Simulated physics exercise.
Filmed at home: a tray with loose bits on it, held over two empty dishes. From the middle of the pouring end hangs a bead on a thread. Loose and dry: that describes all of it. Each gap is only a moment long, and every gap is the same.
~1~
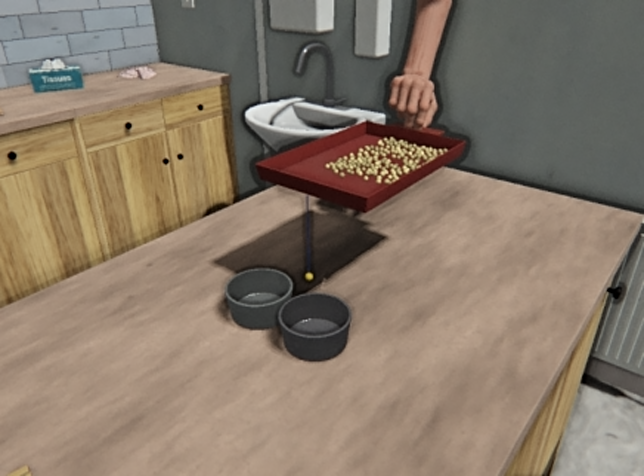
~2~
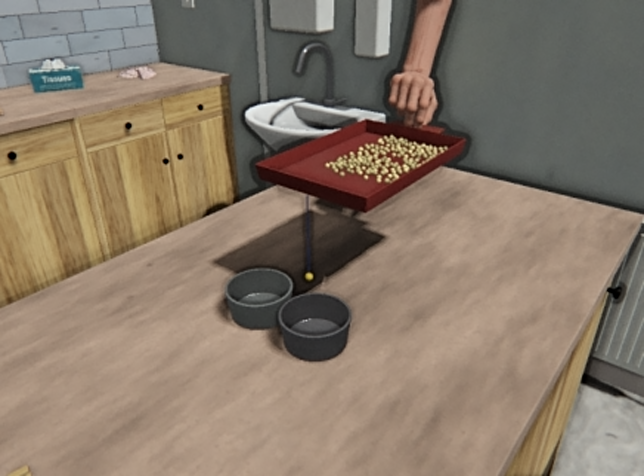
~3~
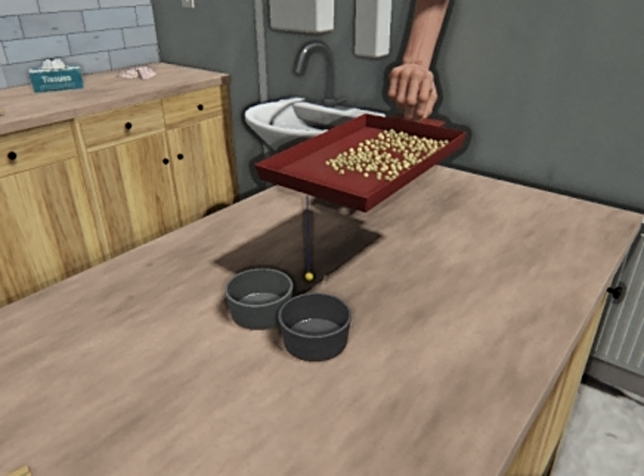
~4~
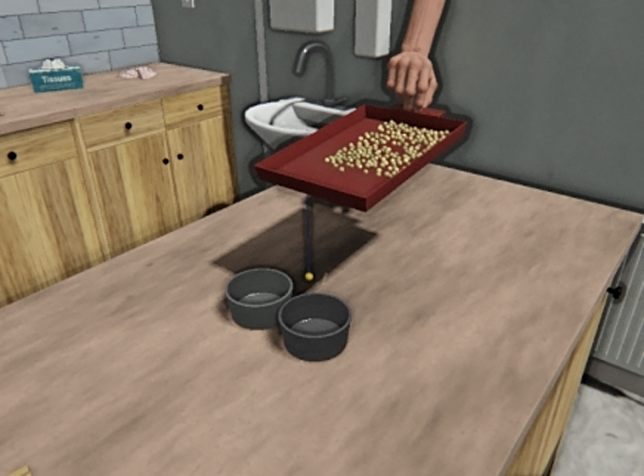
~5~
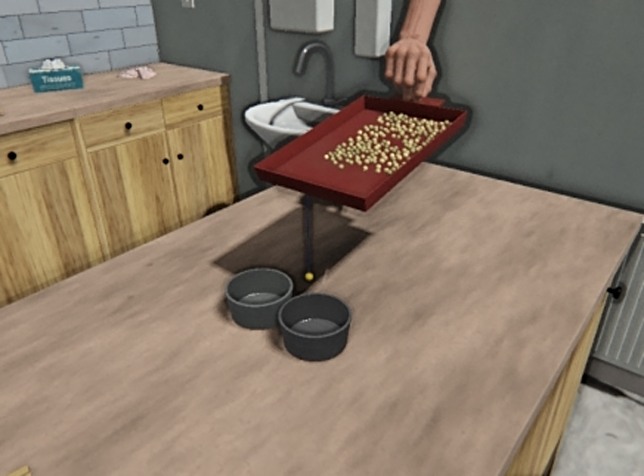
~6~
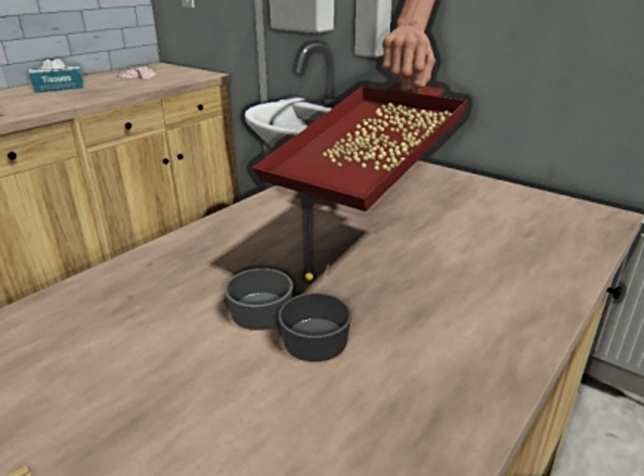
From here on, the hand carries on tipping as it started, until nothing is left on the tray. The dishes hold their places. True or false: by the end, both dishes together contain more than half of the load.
True.
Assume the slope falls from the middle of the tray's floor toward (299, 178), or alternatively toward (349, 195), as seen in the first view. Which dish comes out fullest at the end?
Result - first place: The left side, second place: The right side.
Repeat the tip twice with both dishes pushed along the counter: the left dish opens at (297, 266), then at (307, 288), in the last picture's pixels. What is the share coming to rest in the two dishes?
You'd get 0 in a hundred first and 10 in a hundred after that.
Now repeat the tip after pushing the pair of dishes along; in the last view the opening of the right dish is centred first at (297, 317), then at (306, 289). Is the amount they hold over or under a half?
Well, the bulk the first time and the minor share the second time.
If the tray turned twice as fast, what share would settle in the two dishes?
Roughly 60%.
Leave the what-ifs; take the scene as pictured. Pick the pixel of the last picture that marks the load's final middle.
Near pixel (267, 316).
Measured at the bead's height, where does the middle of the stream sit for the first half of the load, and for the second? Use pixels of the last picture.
At (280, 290) for the first part, then at (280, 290) for the others.
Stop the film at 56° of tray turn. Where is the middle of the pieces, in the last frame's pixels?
The middle of the pieces sits at roughly (307, 186).
Soon, tray tipped steeply; nearly all on the tray; a stray few in the right dish; a stray few outside both; a stray few in the air.
A while on, tray tipped right over; nearly all on the tray; a stray few in the right dish; a stray few in the left dish; a stray few outside both; a stray few in the air.
Towards the end, tray tipped past a quarter turn; about a third in the right dish; about half in the left dish; a small part outside both.
Finally, tray tipped past a quarter turn; about a third in the right dish; about half in the left dish; a small part outside both.
